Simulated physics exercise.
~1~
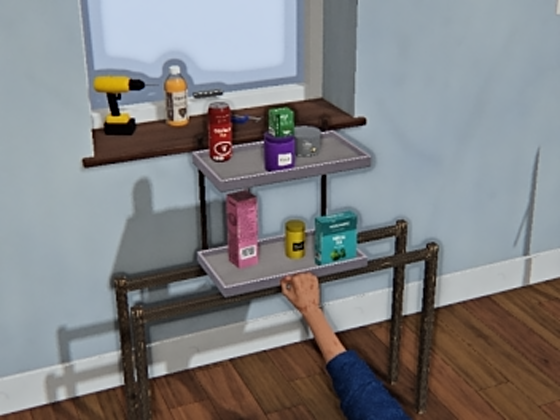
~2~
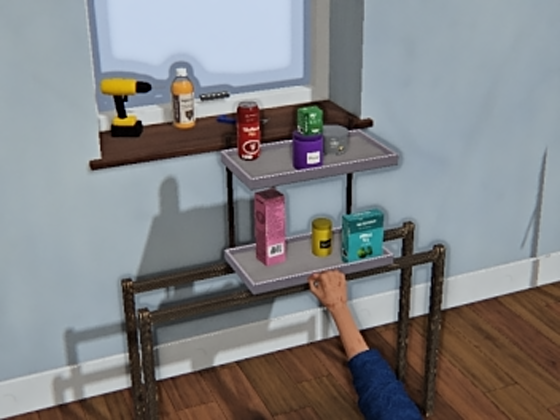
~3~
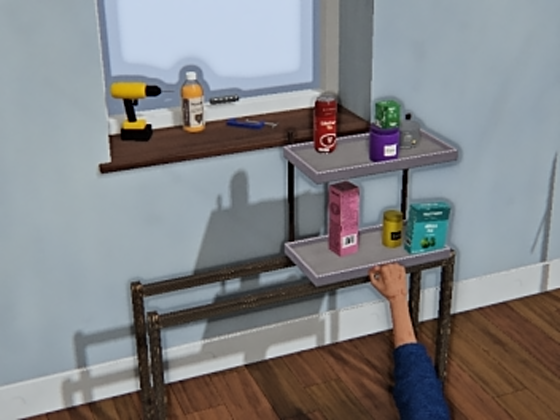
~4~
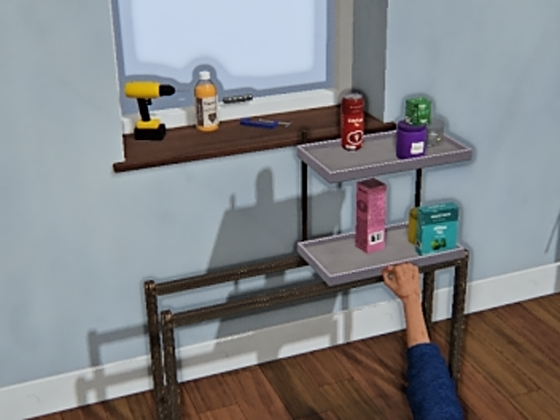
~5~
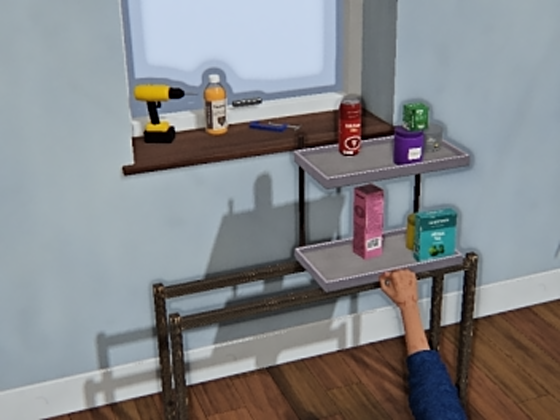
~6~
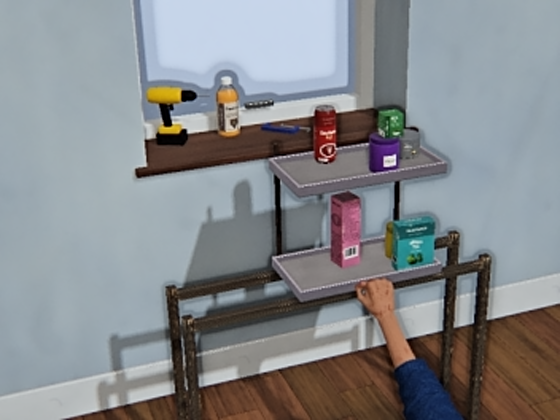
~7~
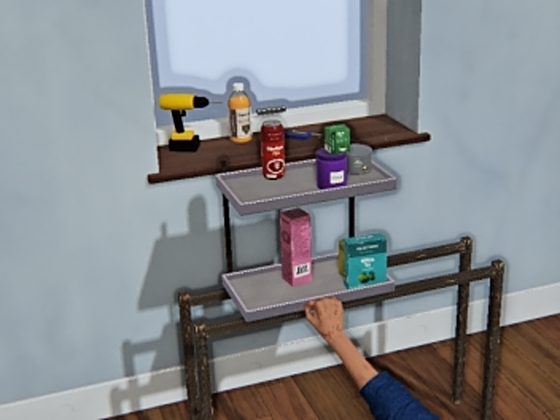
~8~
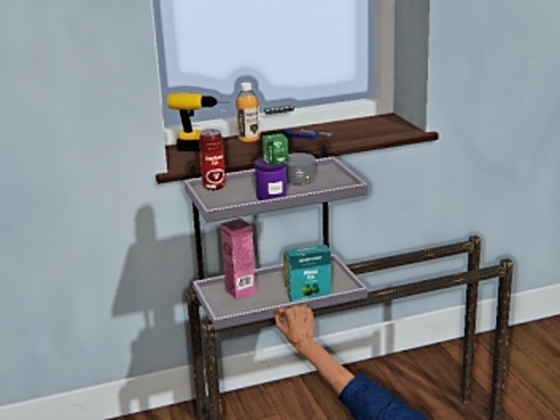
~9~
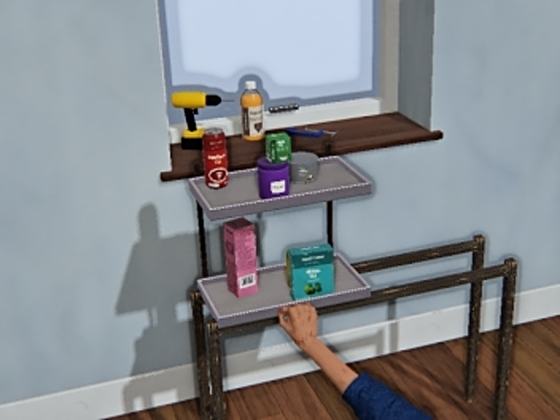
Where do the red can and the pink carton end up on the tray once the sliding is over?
Both are still standing in about the same spots on their shelves as at the start, the red can on the upper one and the pink carton on the lower one.
